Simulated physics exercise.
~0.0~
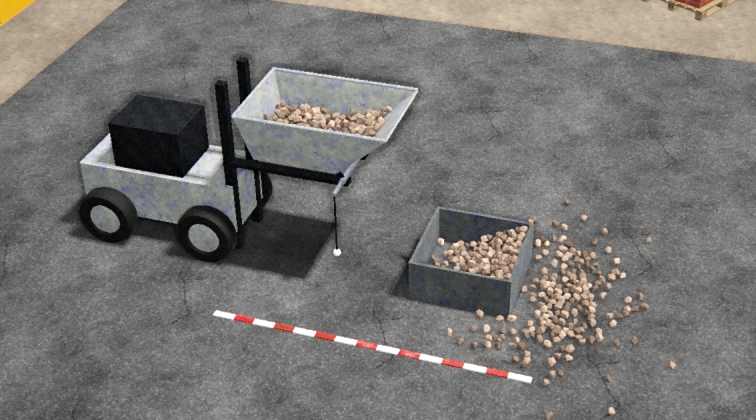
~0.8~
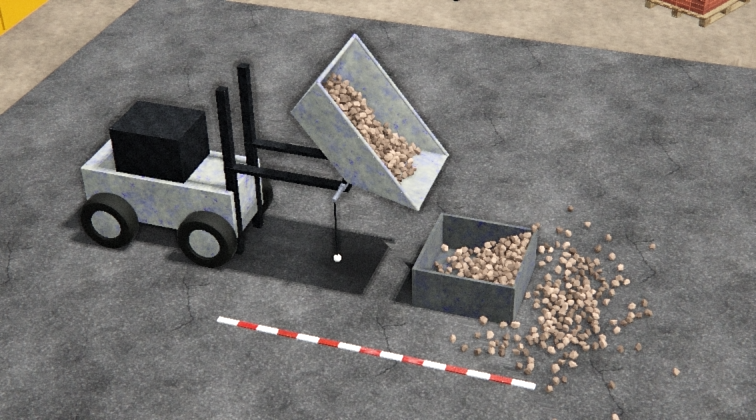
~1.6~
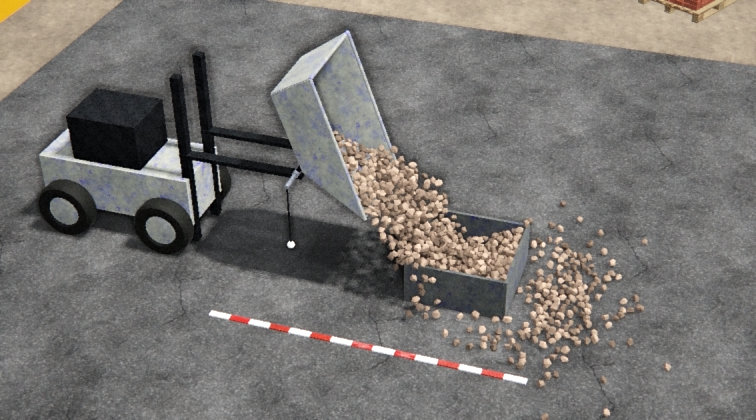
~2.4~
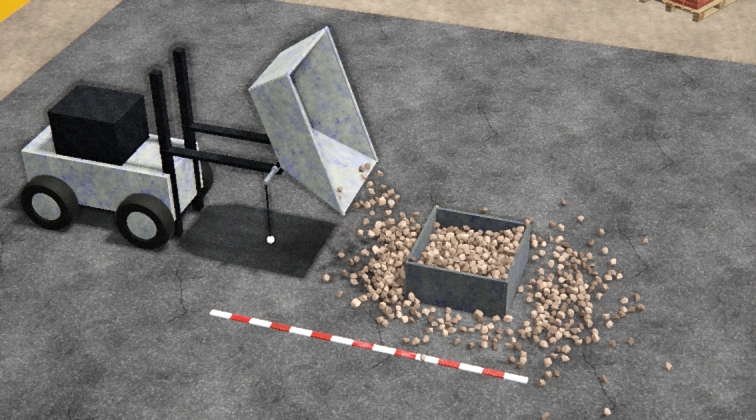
A pale, mottled forklift with a black block on its back holds a matching skip of brownish stones high on a grey paved yard, seen from above at an angle. To its right sits an open grey bin, partly filled, with stones scattered beyond it and a red-and-white striped strip in front. The skip tips steeply to the right, and its stones slide toward the lower edge. The forklift backs away to the left as they pour into and around the bin. Finally, the bin is heaped full, many stones lie spilled on its near left side, and the skip hangs tilted, almost empty.
